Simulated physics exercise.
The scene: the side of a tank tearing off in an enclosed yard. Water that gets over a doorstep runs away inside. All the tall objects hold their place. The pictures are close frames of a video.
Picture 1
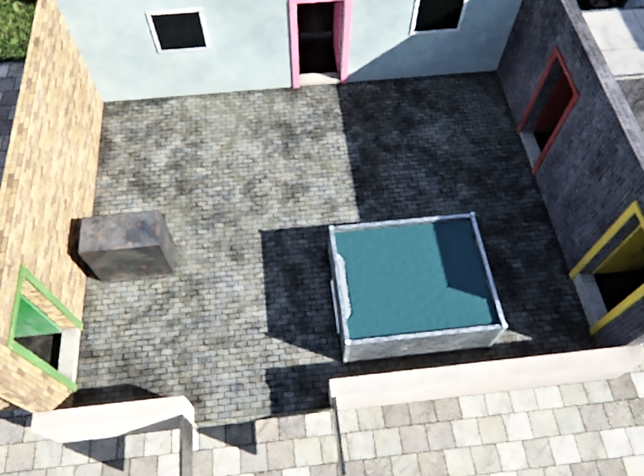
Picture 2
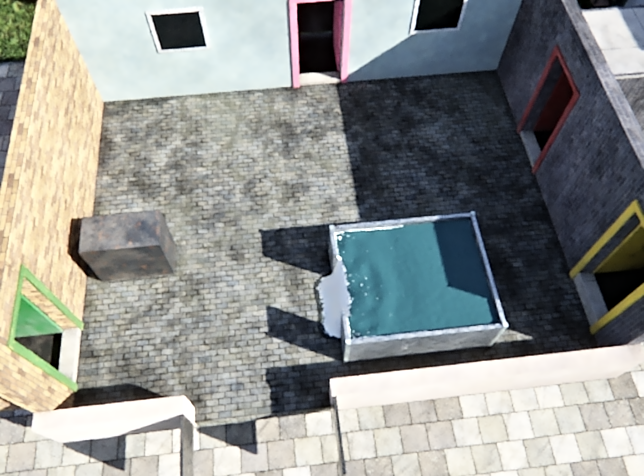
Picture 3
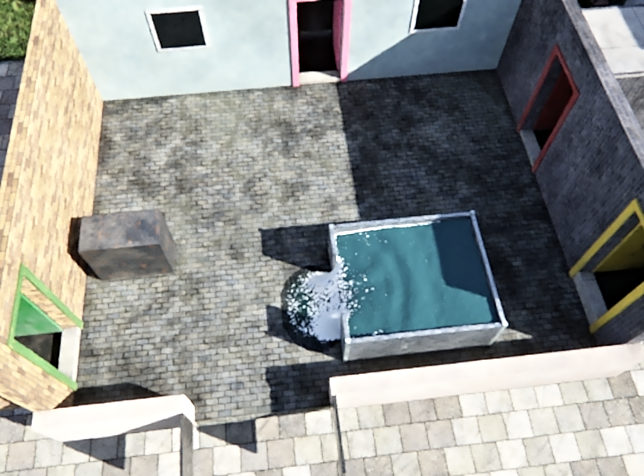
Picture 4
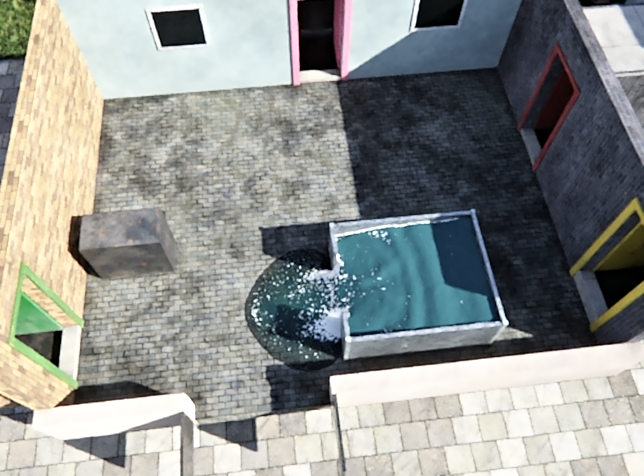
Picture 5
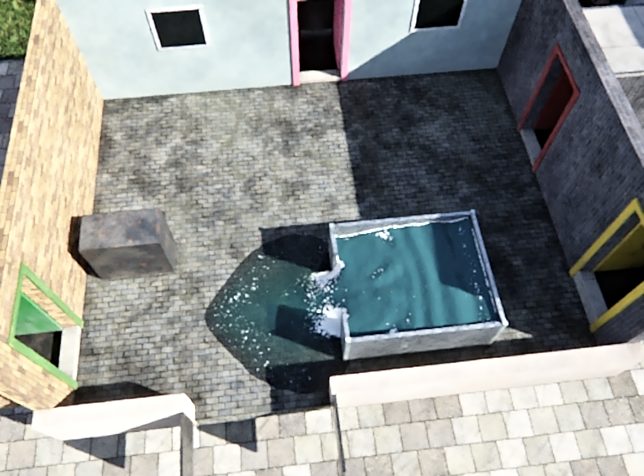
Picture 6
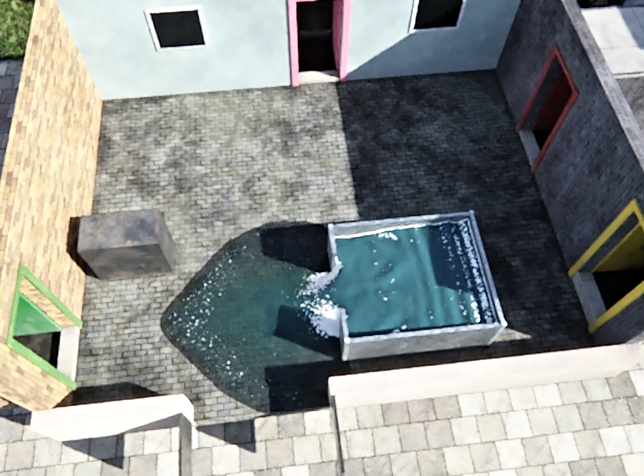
In the video, a rectangular tank of blue-green water stands in a paved, walled yard, then its left side breaks open and water pours out with white splashes, spreading leftward across the paving toward a grey block.
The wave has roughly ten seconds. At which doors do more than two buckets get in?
One by one: The green door takes more than that; the red door stays under that; the yellow door stays under that; the pink door stays under that.
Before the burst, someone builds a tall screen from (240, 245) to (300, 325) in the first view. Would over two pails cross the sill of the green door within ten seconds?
My reading: Green door is under.
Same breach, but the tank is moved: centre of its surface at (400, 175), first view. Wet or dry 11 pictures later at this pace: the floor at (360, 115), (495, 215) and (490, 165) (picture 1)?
One after the other: No water, dry, free of water.
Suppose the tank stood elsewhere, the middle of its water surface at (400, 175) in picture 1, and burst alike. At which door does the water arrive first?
First comes the door marked green.
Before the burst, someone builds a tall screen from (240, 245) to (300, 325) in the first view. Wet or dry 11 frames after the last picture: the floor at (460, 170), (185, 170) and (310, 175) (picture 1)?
In that order: Clear, awash, wet.
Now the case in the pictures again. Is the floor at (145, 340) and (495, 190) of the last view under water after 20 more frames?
One after the other: Under water, no water.
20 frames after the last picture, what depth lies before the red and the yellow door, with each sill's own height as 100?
Near 0 and 0 in a hundred.
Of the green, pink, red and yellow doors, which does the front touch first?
The green door.
A moment on, water covers 25 % of the floor; the green door under two buckets in, the red door not reached, the yellow door not reached, the pink door not reached.
Next, water covers 35 % of the floor; the green door over two buckets in, the red door not reached, the yellow door not reached, the pink door not reached.
Then, water covers 40 % of the floor; the green door far over two buckets in, the red door not reached, the yellow door not reached, the pink door not reached.
Later, water covers 50 % of the floor; the green door far over two buckets in, the red door not reached, the yellow door not reached, the pink door wet at the sill, nothing in.
In the end, water covers 80 % of the floor; the green door far over two buckets in, the red door wet at the sill, nothing in, the yellow door not reached, the pink door wet at the sill, nothing in.
